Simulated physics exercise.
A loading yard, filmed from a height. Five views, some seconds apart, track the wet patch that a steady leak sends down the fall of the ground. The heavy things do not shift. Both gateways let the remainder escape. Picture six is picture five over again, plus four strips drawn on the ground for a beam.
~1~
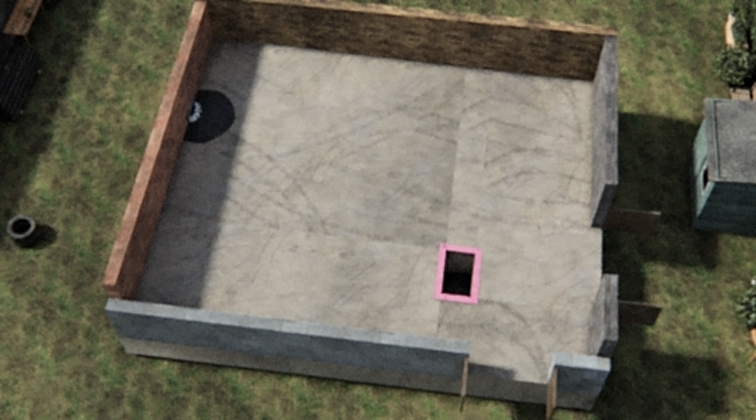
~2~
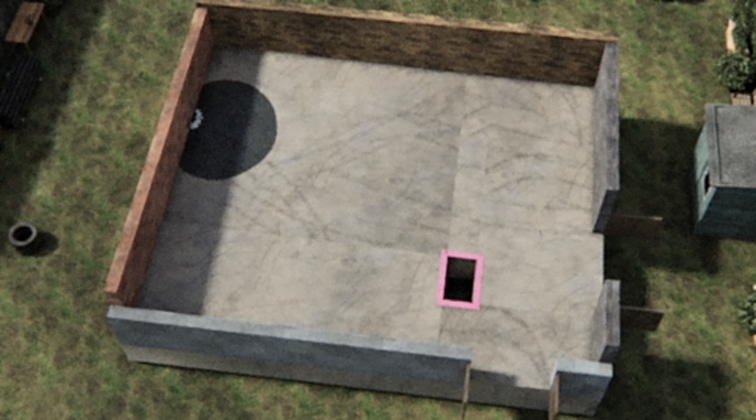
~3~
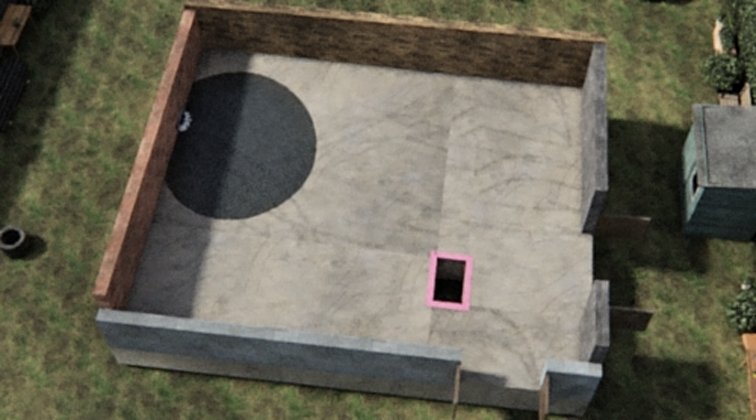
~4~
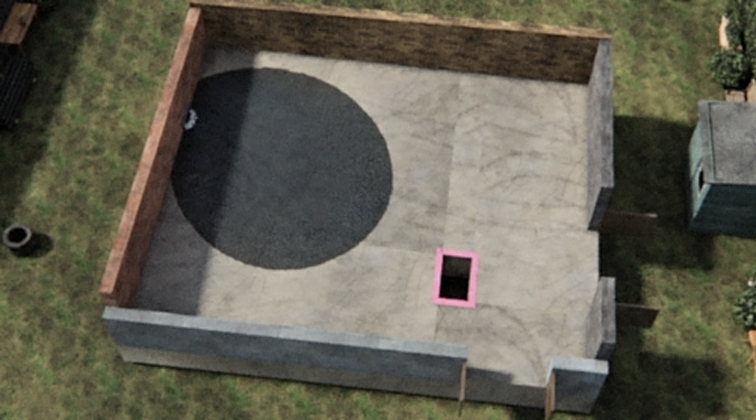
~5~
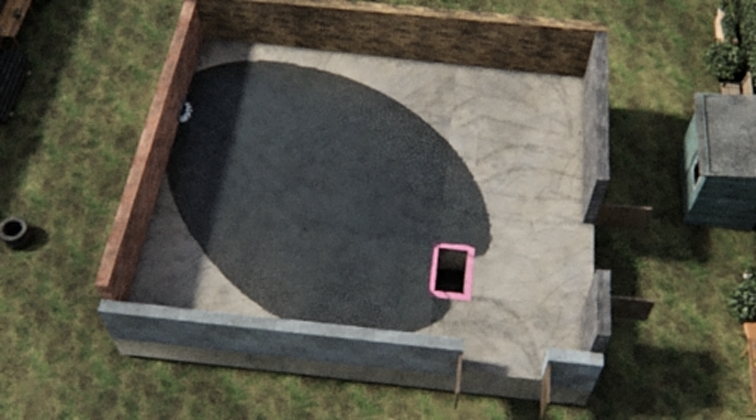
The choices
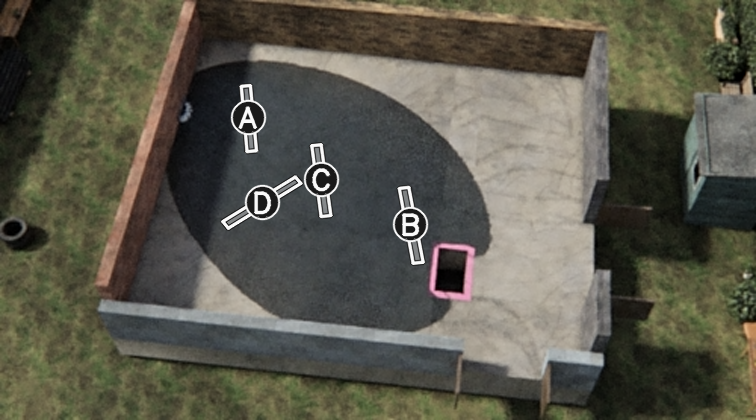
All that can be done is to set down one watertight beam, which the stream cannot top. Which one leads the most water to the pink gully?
Choose D.
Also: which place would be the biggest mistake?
That is place B.
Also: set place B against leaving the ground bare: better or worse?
Place B is worse.
On the marked copy, A from (245, 85) to (251, 151); B from (404, 187) to (418, 262); C from (316, 145) to (326, 216); D from (225, 224) to (298, 180).
If A is chosen, about 16 % of the stream runs into the pink gully, about 83 % out by the gates.
If B is chosen, about 8 % of the stream runs into the pink gully, about 92 % out by the gates.
If C is chosen, about 15 % of the stream runs into the pink gully, about 85 % out by the gates.
If D is chosen, about 26 % of the stream runs into the pink gully, about 74 % out by the gates.
